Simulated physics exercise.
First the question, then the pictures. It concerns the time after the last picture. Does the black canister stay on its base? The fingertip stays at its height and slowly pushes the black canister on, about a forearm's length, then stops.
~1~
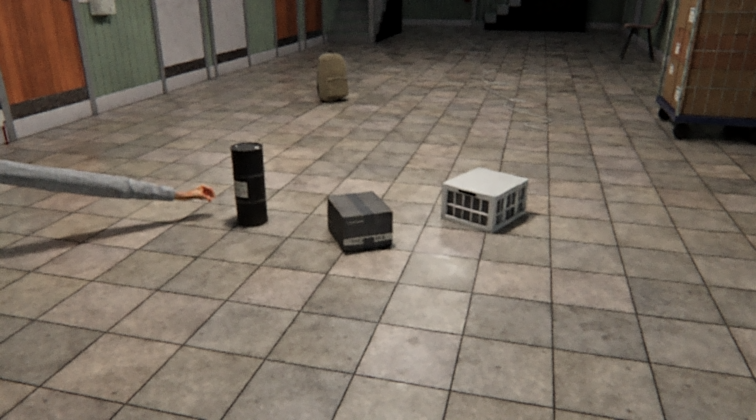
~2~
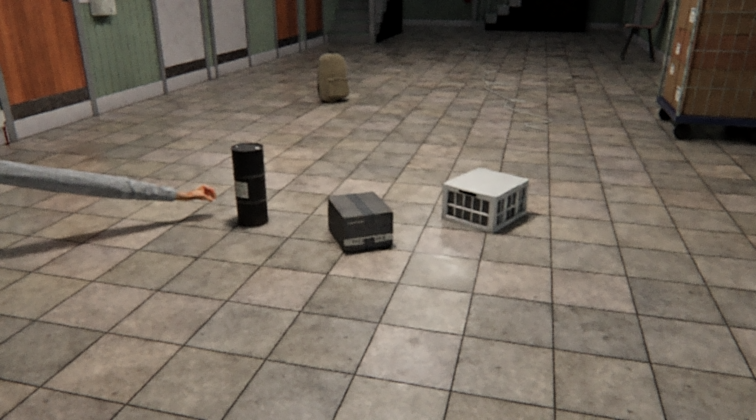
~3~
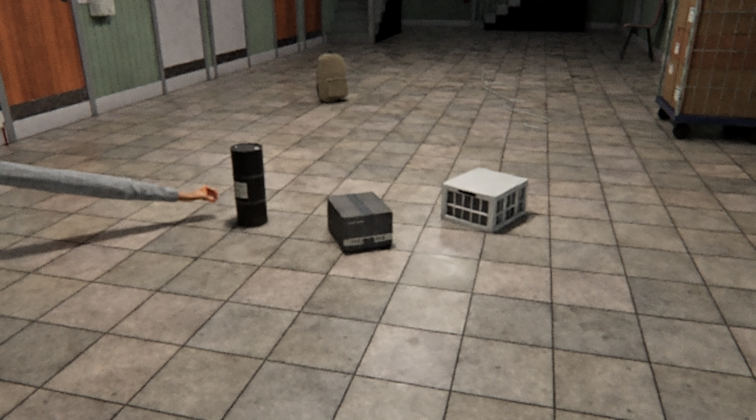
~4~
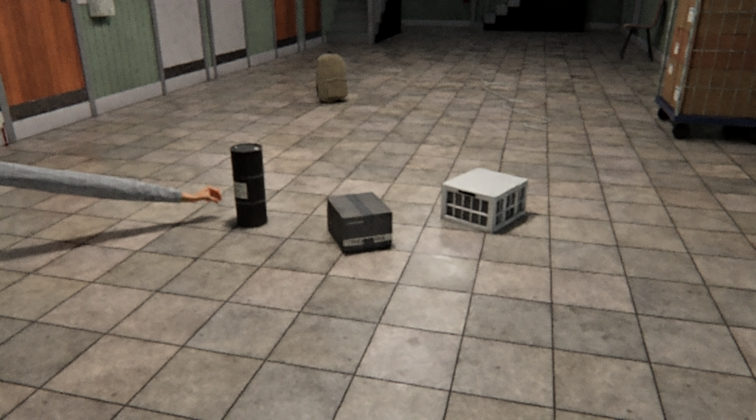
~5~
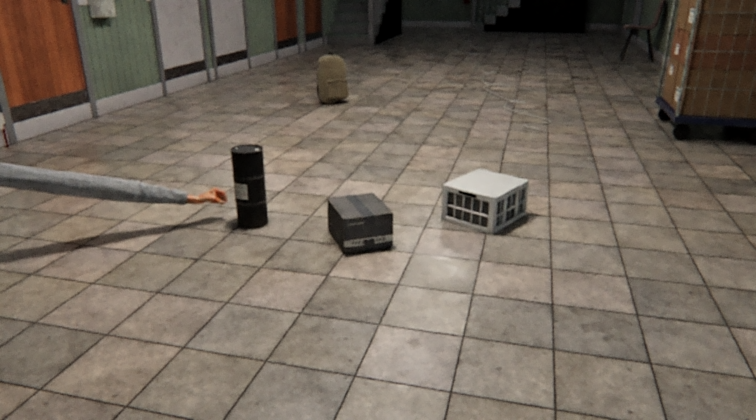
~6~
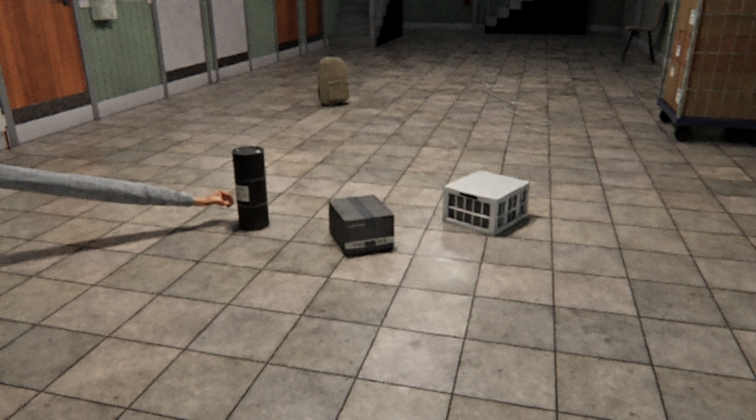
Yes.
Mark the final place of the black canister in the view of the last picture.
Near (317, 195).
Then, 0.30 s later than the last frame, black canister moved a little near (264, 190).
Then, 0.60 s later than the last frame, black canister moved about its own width near (283, 191).
Then, 0.80 s later than the last frame, black canister moved about its own width near (296, 193).
Then, 1.10 s later than the last frame, black canister moved well along near (316, 194).
When it is over, moved from the start, black canister. End places, in pixels of the last picture, black canister near (317, 194).
